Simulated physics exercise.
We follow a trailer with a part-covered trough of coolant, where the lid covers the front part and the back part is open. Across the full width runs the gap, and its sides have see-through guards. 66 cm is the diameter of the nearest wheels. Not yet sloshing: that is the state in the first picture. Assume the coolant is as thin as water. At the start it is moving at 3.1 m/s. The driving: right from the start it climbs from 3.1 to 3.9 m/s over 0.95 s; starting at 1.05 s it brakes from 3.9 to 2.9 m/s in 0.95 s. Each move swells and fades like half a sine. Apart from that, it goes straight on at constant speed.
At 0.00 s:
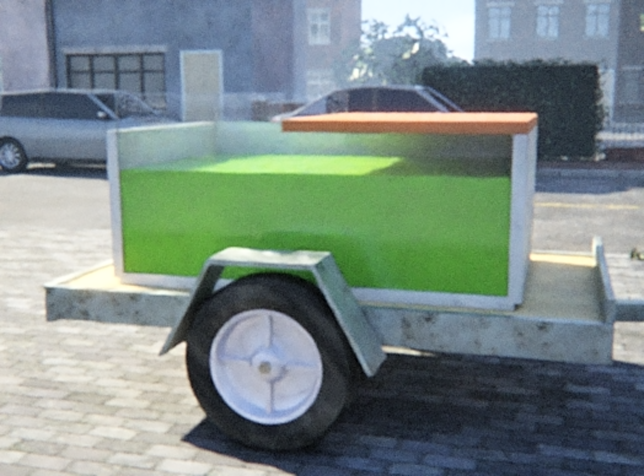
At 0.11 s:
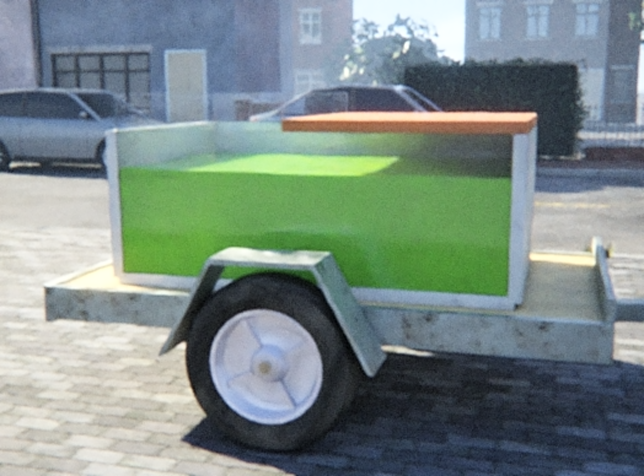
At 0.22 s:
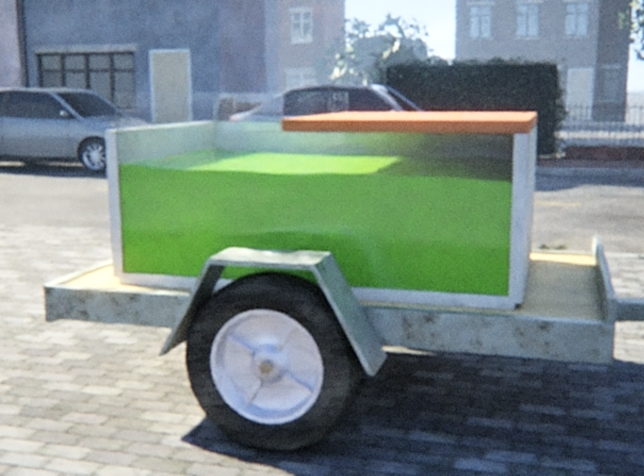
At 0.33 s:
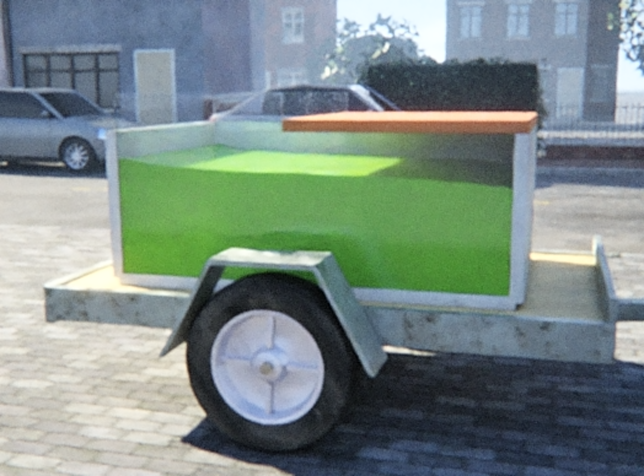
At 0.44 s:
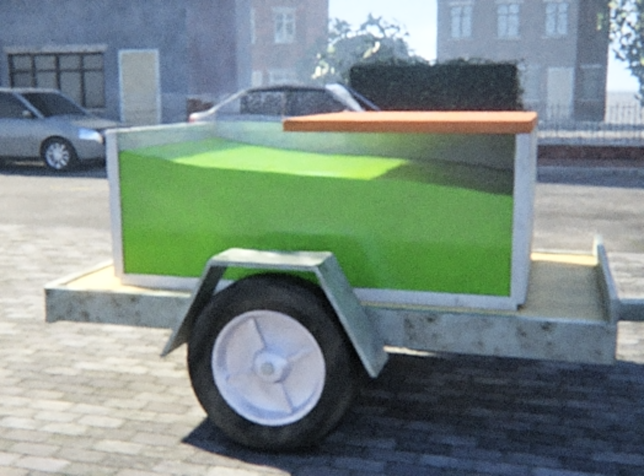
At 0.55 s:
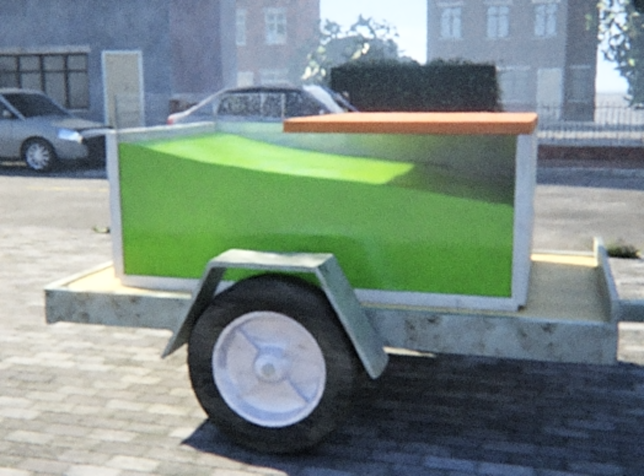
On a paved street, a trailer rolls right as its green liquid tilts up toward the left.
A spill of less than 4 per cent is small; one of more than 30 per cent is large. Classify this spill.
The spill is small.
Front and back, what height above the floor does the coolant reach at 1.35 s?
Front: 48 cm; back: 40 cm.
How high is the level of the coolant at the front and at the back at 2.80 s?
Close to 32 cm in front, close to 56 cm behind.
After 1.35 s the surface stands 48 cm on the front, 39 cm on the back; there is no loss.
After 2.05 s the surface stands 56 cm on the front, 24 cm on the back; there is no loss.
After 2.80 s the surface stands 31 cm on the front, 56 cm on the back; the loss stands at 1 per cent, over the back.
After 4.89 s the loss stands at 2 per cent, over the back, 11 of 704 litres.
